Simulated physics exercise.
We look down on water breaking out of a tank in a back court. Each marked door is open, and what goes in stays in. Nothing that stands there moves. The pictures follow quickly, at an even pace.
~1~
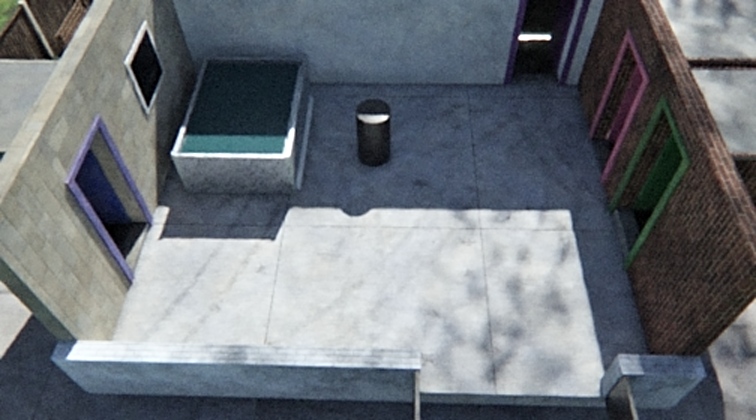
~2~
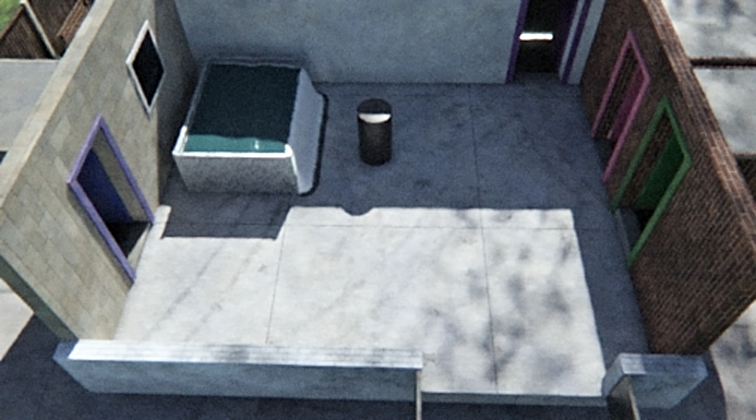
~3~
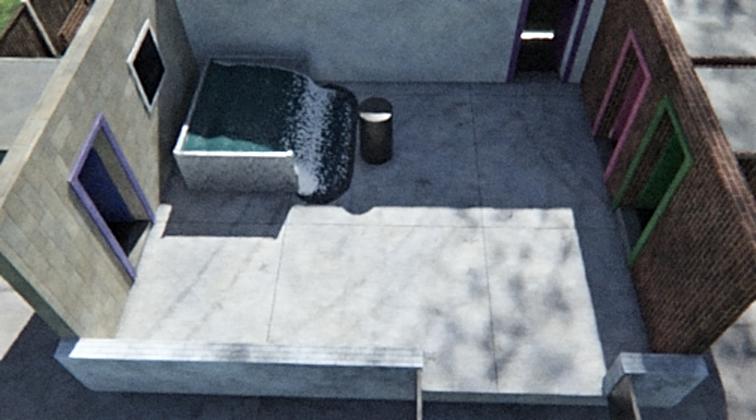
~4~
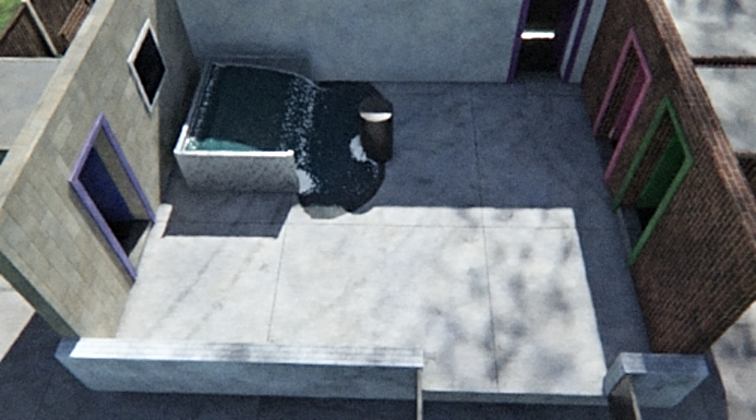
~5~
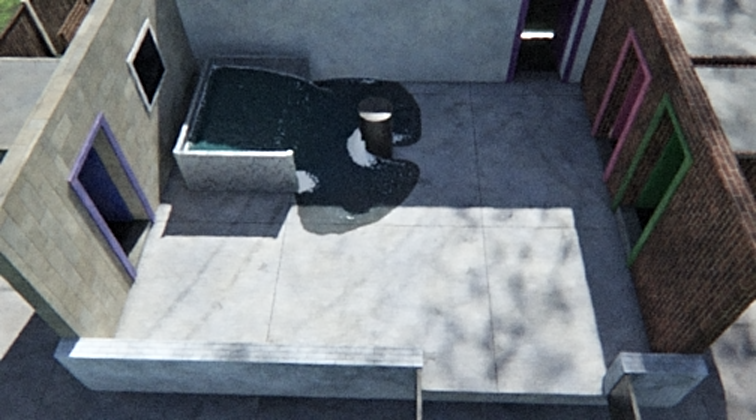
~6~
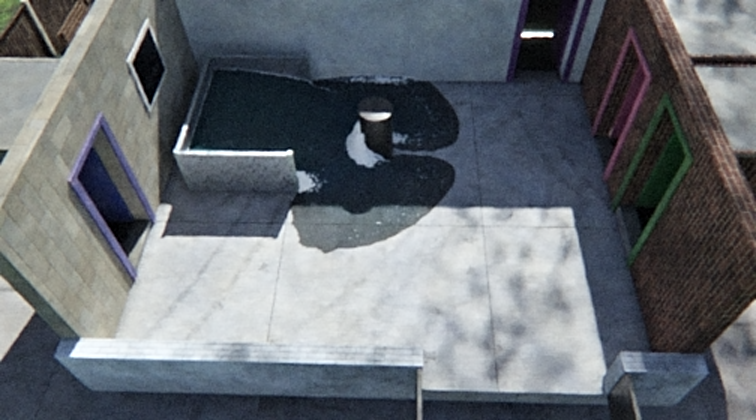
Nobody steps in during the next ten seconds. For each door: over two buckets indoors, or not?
In the end: The blue door stays under that; the purple door takes more than that; the green door stays under that; the pink door takes more than that.
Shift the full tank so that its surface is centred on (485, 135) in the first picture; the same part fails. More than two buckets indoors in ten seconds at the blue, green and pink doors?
My reading: Blue door holds; green door passes that mark; pink door lets more in.
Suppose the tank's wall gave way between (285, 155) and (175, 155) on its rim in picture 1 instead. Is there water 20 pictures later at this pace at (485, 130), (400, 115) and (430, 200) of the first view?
In that order: Free of water, no water, clear.
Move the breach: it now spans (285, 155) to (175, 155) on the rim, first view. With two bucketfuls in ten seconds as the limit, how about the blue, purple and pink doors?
In short: Blue door passes that mark; purple door lets more in; pink door passes that mark.
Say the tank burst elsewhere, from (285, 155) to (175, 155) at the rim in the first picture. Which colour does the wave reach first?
I say the blue one.
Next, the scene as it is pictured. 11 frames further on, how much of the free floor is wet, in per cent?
Some 65 per cent.
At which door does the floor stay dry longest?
It is the blue one.
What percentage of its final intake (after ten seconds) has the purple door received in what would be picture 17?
About 5 per cent.
A moment on, water covers 50 % of the floor; the blue door not reached, the purple door wet at the sill, nothing in, the green door not reached, the pink door not reached.
Next, water covers 65 % of the floor; the blue door not reached, the purple door under two buckets in, the green door wet at the sill, nothing in, the pink door over two buckets in.
Then, water covers 75 % of the floor; the blue door not reached, the purple door over two buckets in, the green door wet at the sill, nothing in, the pink door far over two buckets in.
Later, water covers 80 % of the floor; the blue door not reached, the purple door far over two buckets in, the green door wet at the sill, nothing in, the pink door far over two buckets in.
In the end, water covers 95 % of the floor; the blue door wet at the sill, nothing in, the purple door far over two buckets in, the green door wet at the sill, nothing in, the pink door far over two buckets in.
